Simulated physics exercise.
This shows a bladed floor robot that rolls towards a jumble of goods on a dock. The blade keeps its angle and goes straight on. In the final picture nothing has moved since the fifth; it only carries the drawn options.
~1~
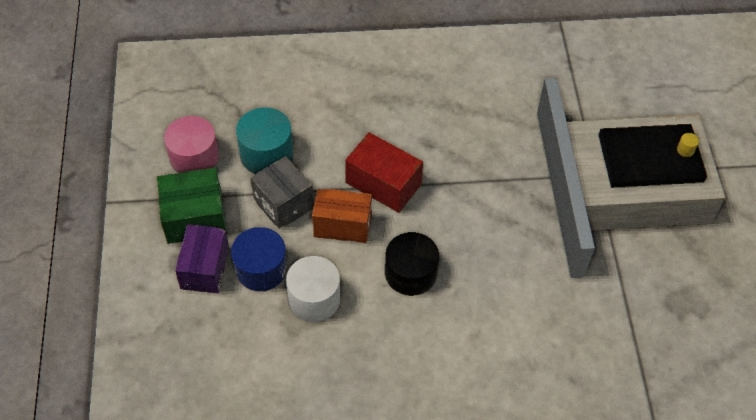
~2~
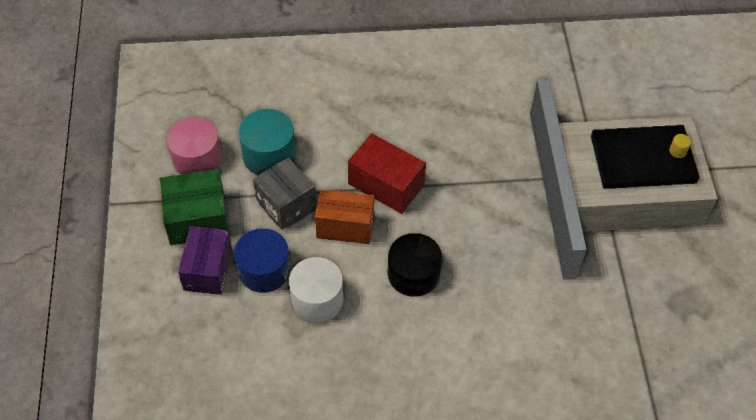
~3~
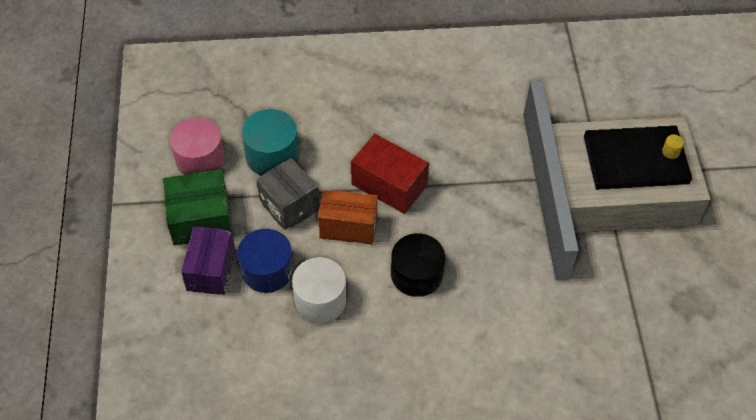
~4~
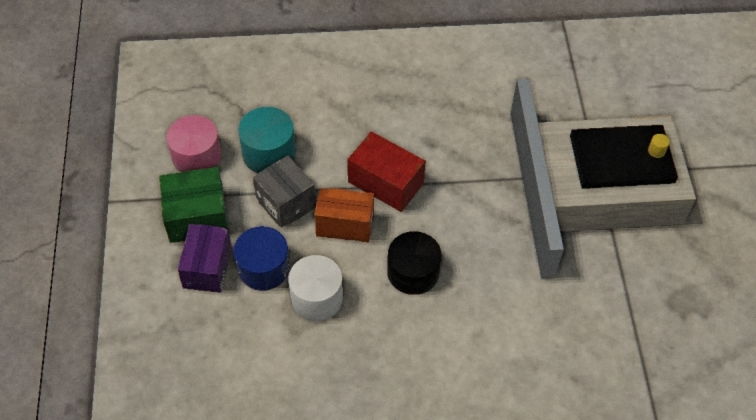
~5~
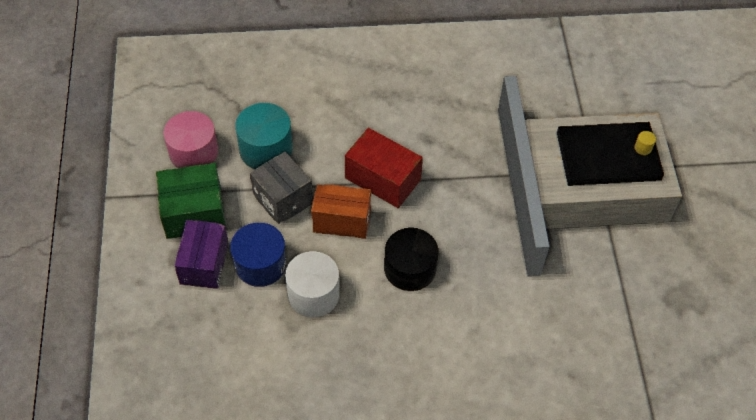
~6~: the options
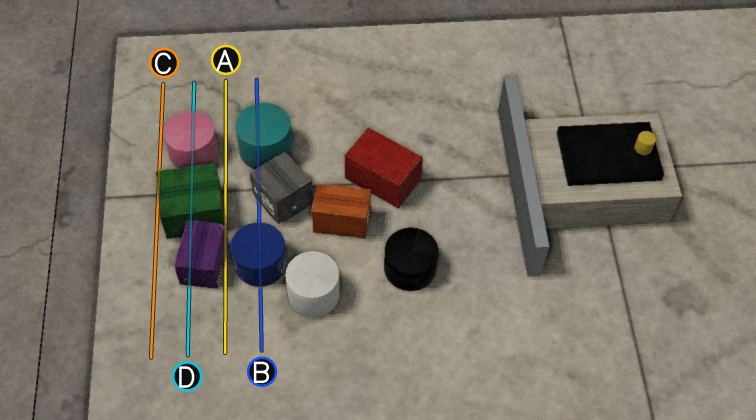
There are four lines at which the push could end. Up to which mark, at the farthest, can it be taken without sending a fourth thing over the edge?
No farther than D.
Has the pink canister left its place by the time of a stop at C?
Yes.
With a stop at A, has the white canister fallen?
No.
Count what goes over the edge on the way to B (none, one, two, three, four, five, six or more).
In all, none.
On the marked copy, A at (226, 206); B at (259, 204); C at (158, 209); D at (191, 207).
Following D. Soon after the start, robot (484, 159); black canister (380, 262); red crate (358, 167).
Later, robot (364, 165); purple box (157, 259); green box (164, 204).
In the end, robot (270, 171); green box over the edge; purple box over the edge; two fallen.
As for the rest, A is within the limit but short; B is within the limit but short; C drops five.
